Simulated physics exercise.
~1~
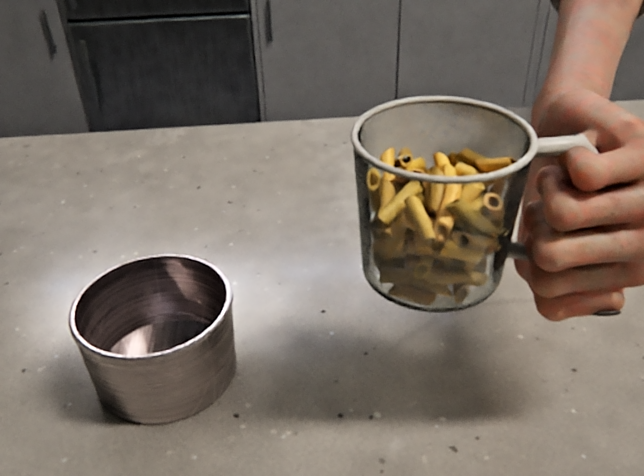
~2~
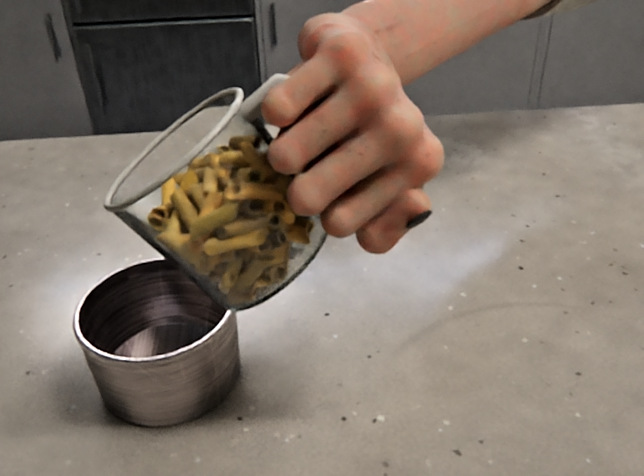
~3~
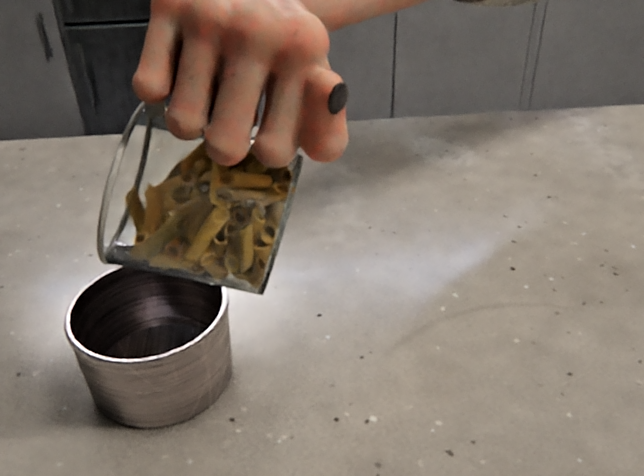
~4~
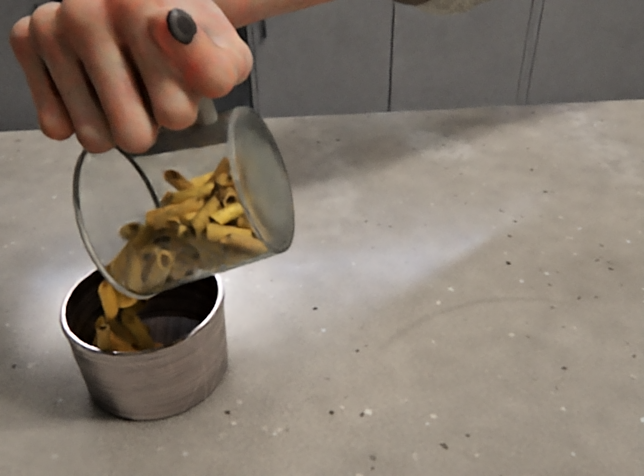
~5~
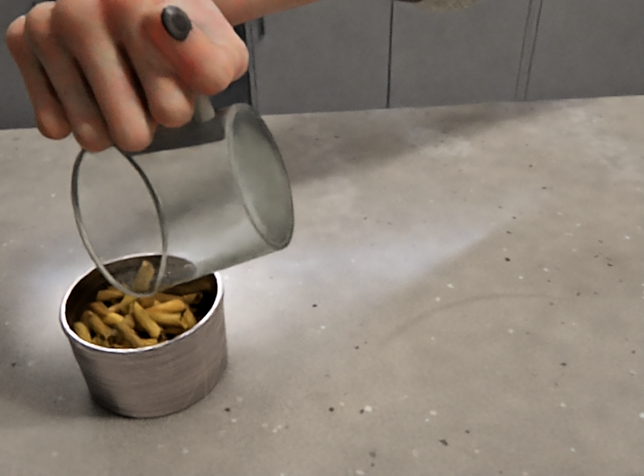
On a speckled grey countertop in front of dark cabinets, a hand holds a clear cup of dry tube-shaped pasta by its handle, to the right of an empty round metal dish. The hand carries the cup left and begins tipping it toward the dish. It leans the cup further until it lies nearly on its side above the rim, with the pasta still inside. As the tilt continues, the first pieces slide over the lip and drop into the dish. The rest follow, leaving the tilted cup empty and the pasta heaped in the metal dish.
